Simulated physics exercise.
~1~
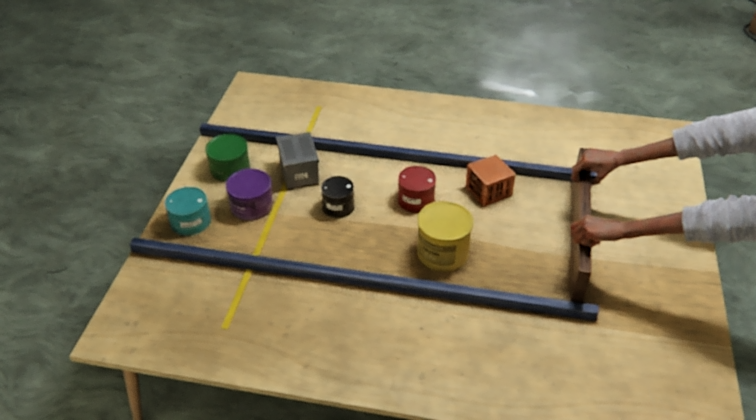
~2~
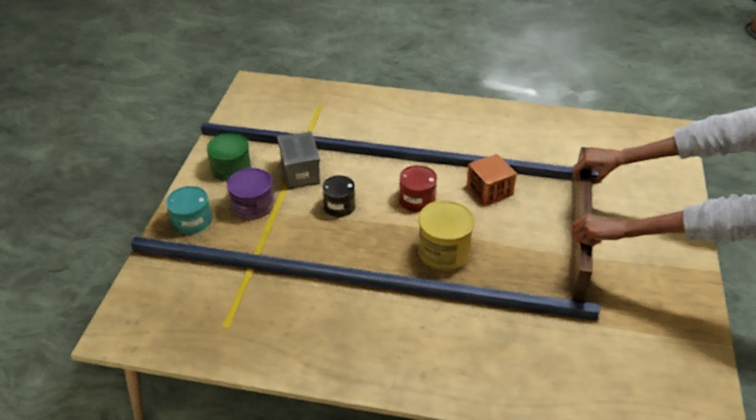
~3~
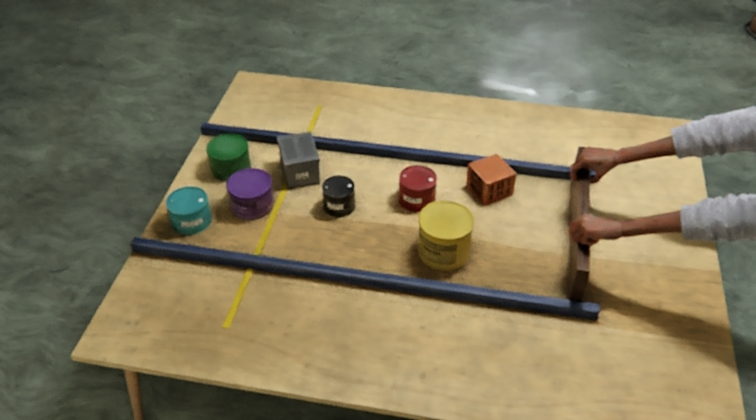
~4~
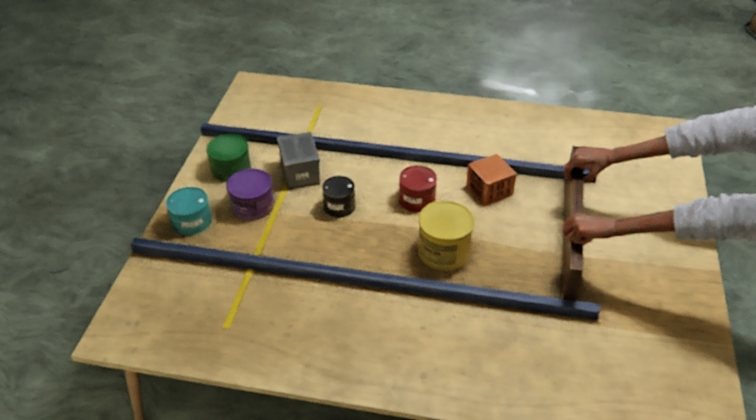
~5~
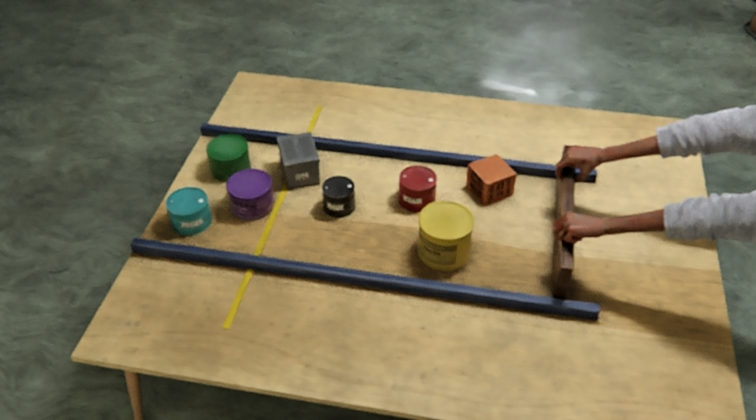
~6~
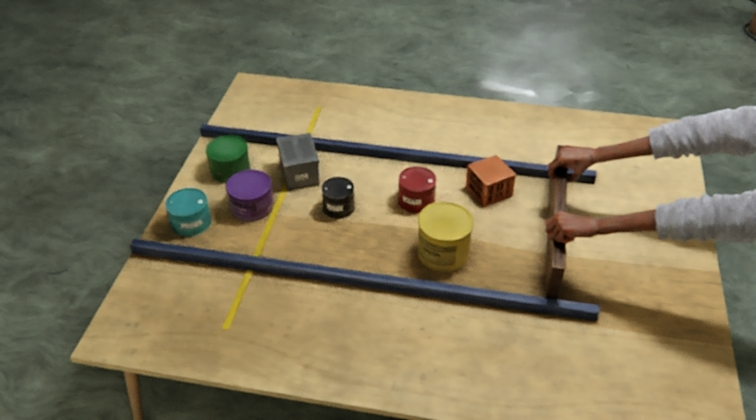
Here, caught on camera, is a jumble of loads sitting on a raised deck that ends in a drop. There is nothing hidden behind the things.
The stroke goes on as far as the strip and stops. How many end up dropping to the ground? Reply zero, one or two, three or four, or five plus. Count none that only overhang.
Zero.
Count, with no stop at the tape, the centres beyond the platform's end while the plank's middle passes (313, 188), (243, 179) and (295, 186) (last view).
0; 1; 0.
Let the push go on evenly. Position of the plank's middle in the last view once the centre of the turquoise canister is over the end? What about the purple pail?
The middle is at (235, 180) when it's the turquoise canister, and at (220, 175) when it's the purple pail.
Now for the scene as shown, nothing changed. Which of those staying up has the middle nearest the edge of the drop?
The green pail is the one.
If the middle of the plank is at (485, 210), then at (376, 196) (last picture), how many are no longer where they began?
At that stage 1; at the next, 4.
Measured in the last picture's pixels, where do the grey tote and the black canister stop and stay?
They finish at roughly (242, 152) and (262, 192) respectively.
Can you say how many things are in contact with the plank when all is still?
4 of them.
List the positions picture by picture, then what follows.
The first frame shows turquoise canister (188, 211); green pail (228, 158); purple pail (250, 195); plank (581, 223); tape (279, 201).
The second frame shows green pail (230, 157); orange crate (491, 179).
The third frame shows purple pail (251, 194); black canister (339, 196).
The fourth frame shows turquoise canister (189, 211); red canister (418, 189).
The fifth frame shows green pail (229, 158); grey tote (299, 161).
The sixth frame shows turquoise canister (189, 212); green pail (229, 159); purple pail (251, 196); plank (557, 220); tape (279, 201).
Soon after, none off yet; turquoise canister at rest near (189, 212); green pail at rest near (229, 159); purple pail at rest near (251, 196).
At rest, the number that fall off is zero.
